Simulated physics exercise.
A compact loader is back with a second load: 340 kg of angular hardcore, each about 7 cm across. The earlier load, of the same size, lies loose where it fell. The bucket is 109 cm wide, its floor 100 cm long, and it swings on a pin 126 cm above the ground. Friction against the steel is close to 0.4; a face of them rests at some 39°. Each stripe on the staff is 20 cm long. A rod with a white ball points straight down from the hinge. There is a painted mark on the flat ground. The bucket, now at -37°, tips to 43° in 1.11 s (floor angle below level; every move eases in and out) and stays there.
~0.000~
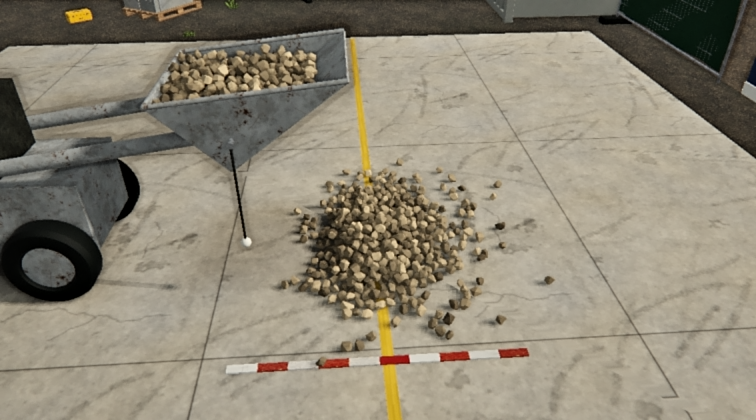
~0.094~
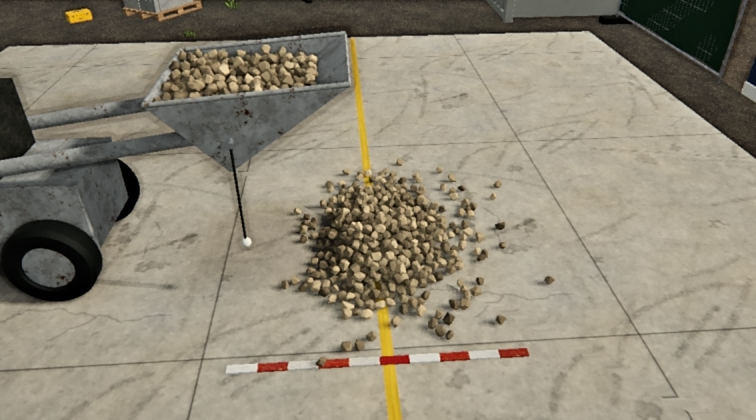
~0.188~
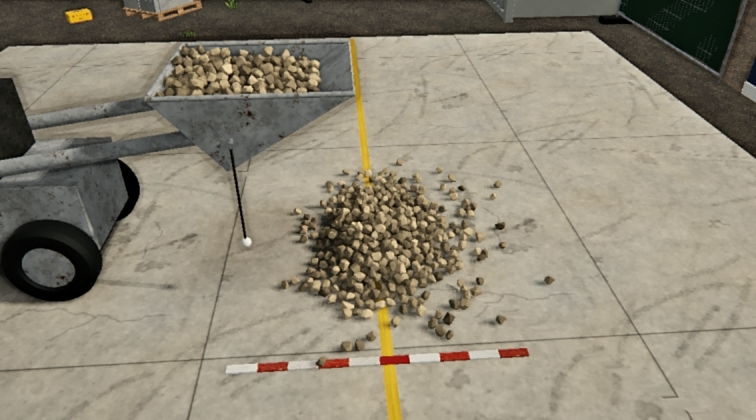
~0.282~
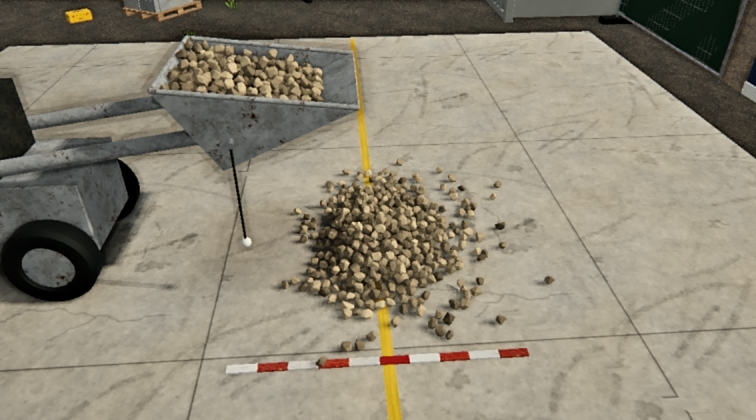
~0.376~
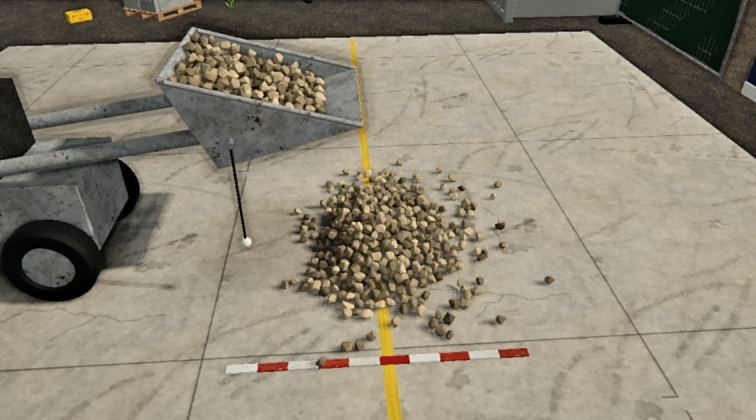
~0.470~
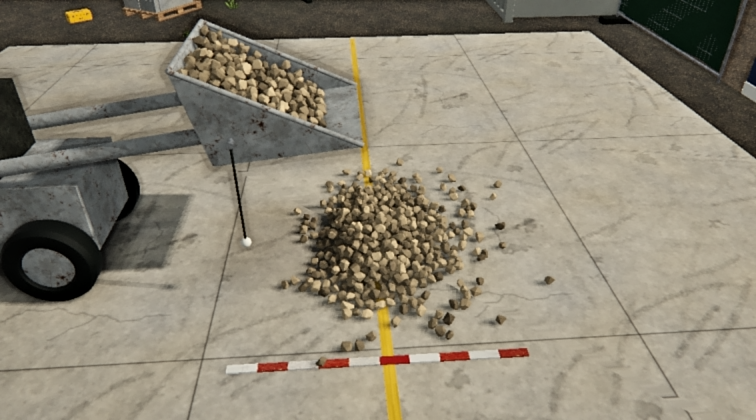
A grey metal bucket full of small tan stones slowly tilted downward to the right, the stones shifting inside it, while a loose pile of similar stones lay still on the concrete.
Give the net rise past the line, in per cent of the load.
About 43 per cent.
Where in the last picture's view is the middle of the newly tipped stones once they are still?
Near (362, 224).
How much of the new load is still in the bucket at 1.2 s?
It holds some 70 per cent.
After 0.8 s the floor is at 30°; in per cent of one load, 100 in the bucket, 44 short of the line, 56 past the line; the foremost stones are at (493, 218).
After 1.2 s the floor is at 43°; in per cent of one load, 71 in the bucket, 73 short of the line, 56 past the line; the foremost stones are at (493, 218).
After 1.6 s the floor is at 43°; in per cent of one load, 13 in the bucket, 106 short of the line, 80 past the line; the foremost stones are at (493, 218).
After 4.2 s the floor is at 43°; in per cent of one load, 0 in the bucket, 101 short of the line, 99 past the line; the foremost stones are at (522, 241). Net gain past the line, 43.
